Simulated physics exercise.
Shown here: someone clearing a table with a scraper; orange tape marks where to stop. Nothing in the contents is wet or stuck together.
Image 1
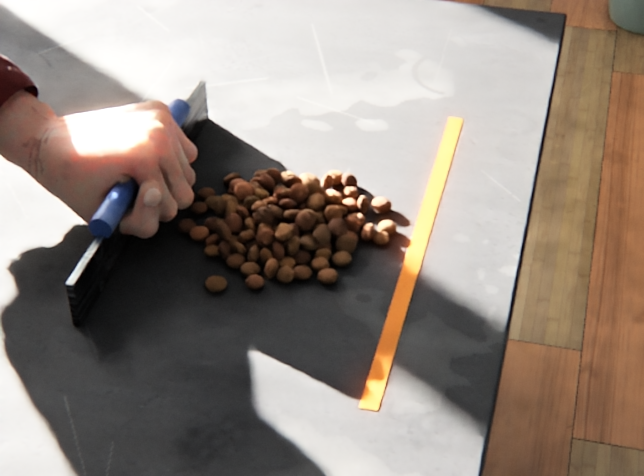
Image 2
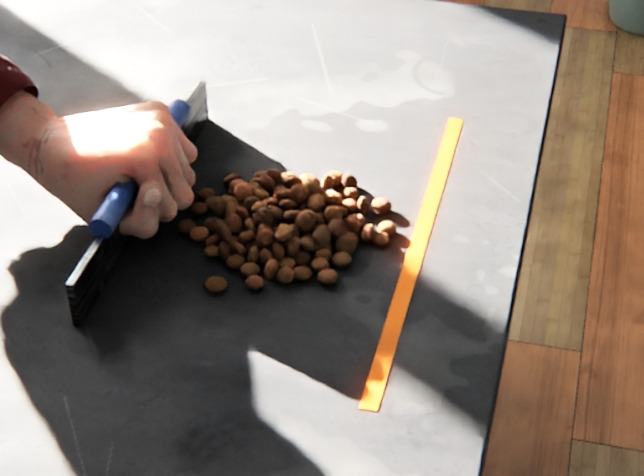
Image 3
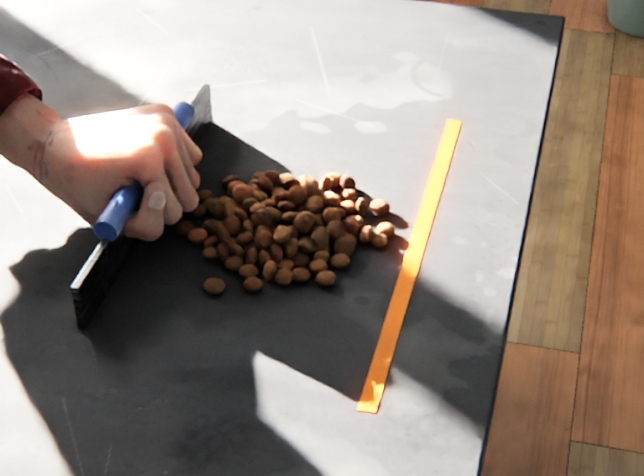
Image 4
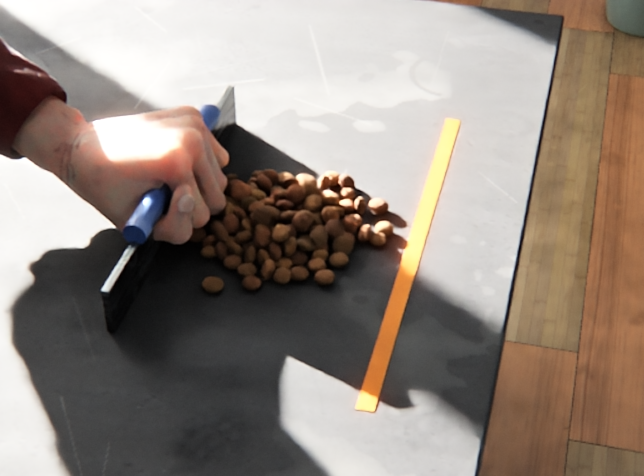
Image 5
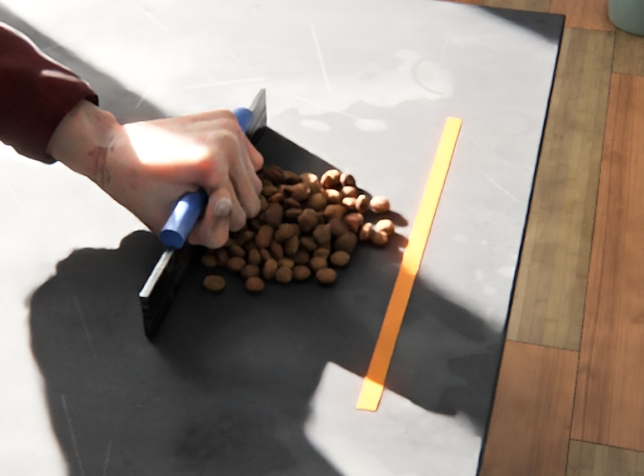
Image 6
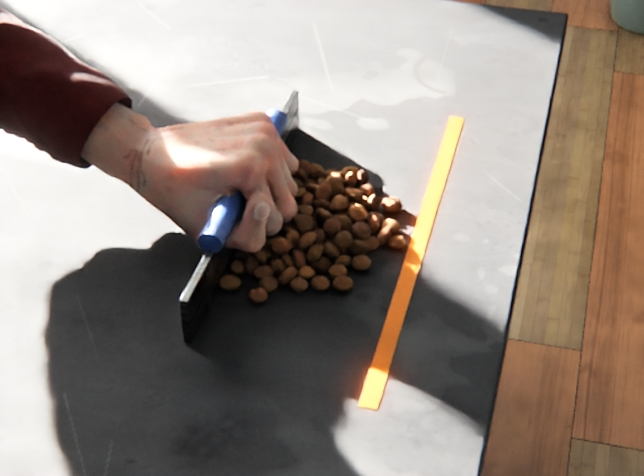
A hand in a dark red sleeve, gripping a blue-handled scraper with a dark blade, rests at the left of a grey tabletop seen from above at an angle by a still camera. Brown kibble lies heaped mid-table, left of an orange tape strip, with wooden flooring beyond the right edge. The scraper starts slowly, then slides right, meets the heap and pushes the pieces slightly rightward, bunching them.
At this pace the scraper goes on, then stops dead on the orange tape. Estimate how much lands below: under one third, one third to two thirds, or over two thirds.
Not even a third falls.
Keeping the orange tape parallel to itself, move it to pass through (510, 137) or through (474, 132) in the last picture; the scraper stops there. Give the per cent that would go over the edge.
Roughly 80 and 40 percent, in that order.
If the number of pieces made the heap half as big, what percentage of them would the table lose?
Result: Near 0 %.
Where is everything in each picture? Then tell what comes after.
Scraper near (84, 286), at rest; orange tape near (453, 130), about a palm's width from the edge; edge at (521, 265); the heap near (270, 224), bits of dog kibble, in the first picture.
Scraper near (84, 286), at rest, in the second picture.
Scraper near (89, 289); the heap near (268, 226), in the third picture.
Scraper near (119, 293), in the fourth picture.
Scraper near (156, 297); the heap near (274, 223), near a quarter pushed along, in the fifth picture.
Scraper near (195, 302); orange tape near (453, 129); edge at (521, 264); the heap near (309, 225), all but a few pushed along, in the sixth picture.
Shortly afterwards, scraper still moving, near (340, 196); heap all on the table, its front near (466, 250).
Next, scraper stopped at the orange tape; heap a little over the edge.
In the end, scraper stopped at the orange tape; heap near a quarter over the edge.
